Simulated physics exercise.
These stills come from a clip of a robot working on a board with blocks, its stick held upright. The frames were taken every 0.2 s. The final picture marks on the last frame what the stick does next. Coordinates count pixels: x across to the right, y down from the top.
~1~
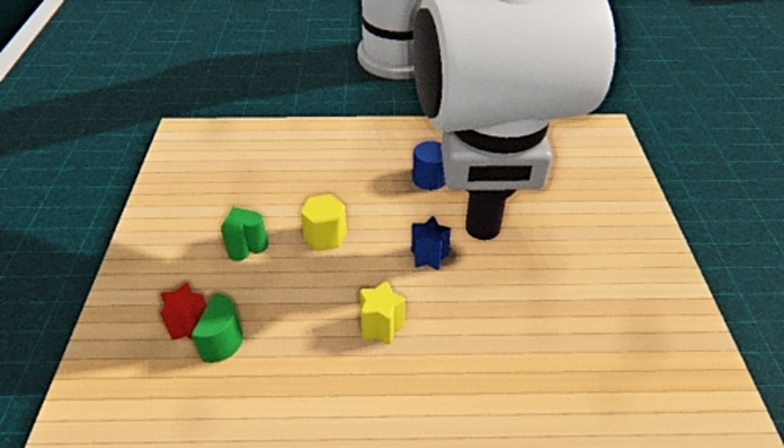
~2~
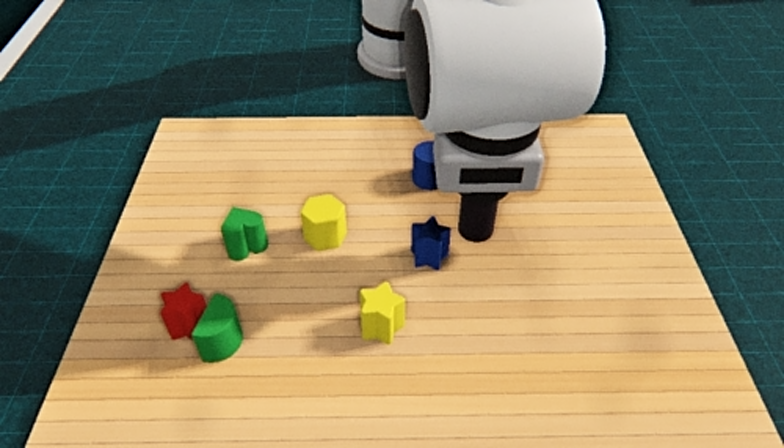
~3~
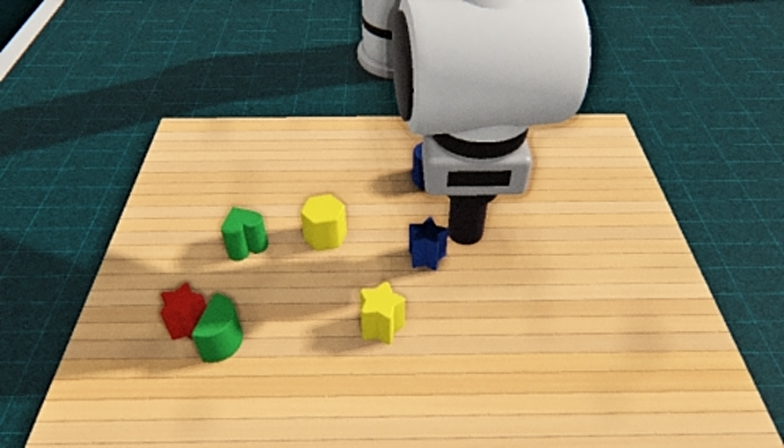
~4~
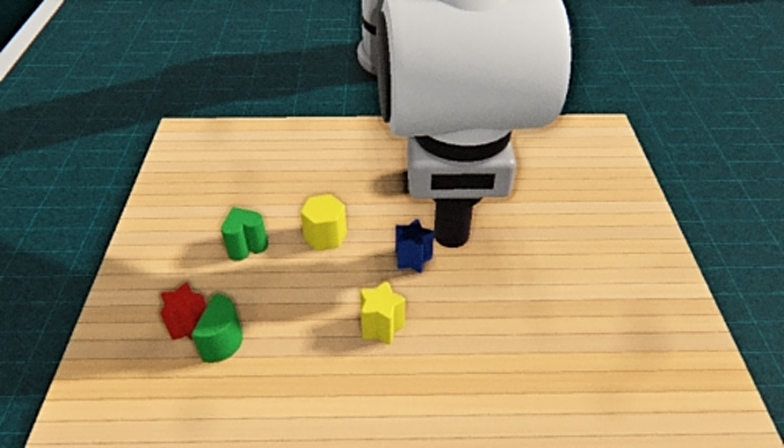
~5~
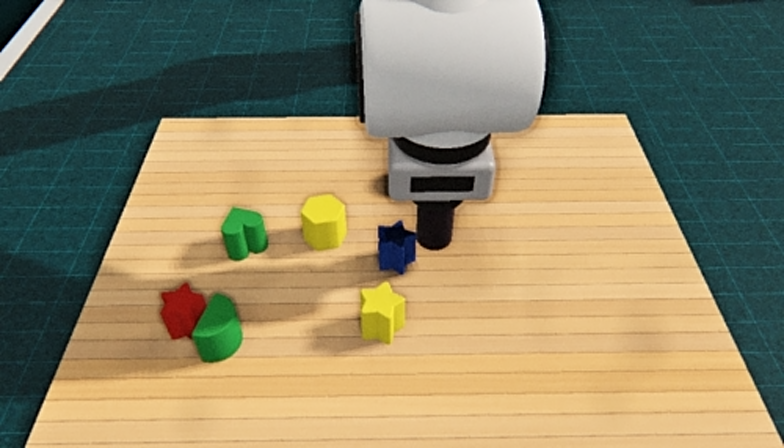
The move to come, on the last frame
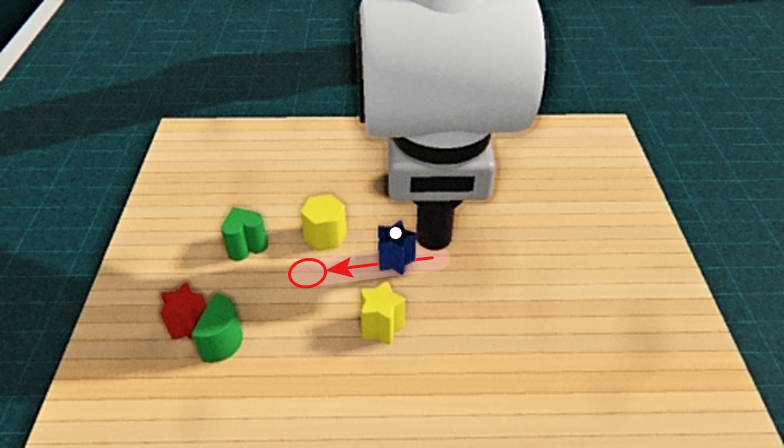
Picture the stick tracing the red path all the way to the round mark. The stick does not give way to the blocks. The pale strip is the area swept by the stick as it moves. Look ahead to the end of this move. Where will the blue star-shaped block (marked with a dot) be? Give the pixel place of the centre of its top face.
Answer: (271, 242).
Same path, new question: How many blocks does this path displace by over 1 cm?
Just one will move.
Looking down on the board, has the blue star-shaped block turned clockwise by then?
I'd say yes.
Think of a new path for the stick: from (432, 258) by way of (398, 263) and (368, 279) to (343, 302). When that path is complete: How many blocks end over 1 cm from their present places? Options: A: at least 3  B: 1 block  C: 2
(B)
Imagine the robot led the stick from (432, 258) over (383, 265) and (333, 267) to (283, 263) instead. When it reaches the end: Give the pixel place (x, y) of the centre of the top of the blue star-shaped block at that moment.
Its top middle: (248, 229).
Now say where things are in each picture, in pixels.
Tip of the stick at (483, 228), middles of tops, yellow hexagon at (322, 208), blue star-shaped block at (431, 229), in the first picture.
Stick at (475, 230), nothing pushed, in the second picture.
Stick at (465, 233), blue star-shaped block at (428, 230), in the third picture.
Stick at (451, 236), blue star-shaped block at (414, 231), in the fourth picture.
Stick at (434, 238), yellow hexagon at (322, 208), blue star-shaped block at (396, 233), in the fifth picture.
The line goes from (432, 258) to (308, 273); the dot is on the blue star-shaped block.
On the path given first. One third of the way, stick at (391, 243); blue star-shaped block at (352, 234), turned 15° clockwise.
Two thirds of the way, stick at (348, 248); blue star-shaped block at (314, 238), turned 45° clockwise.
At the end, stick at (305, 253); yellow hexagon unmoved; blue star-shaped block at (271, 242), turned 45° clockwise.
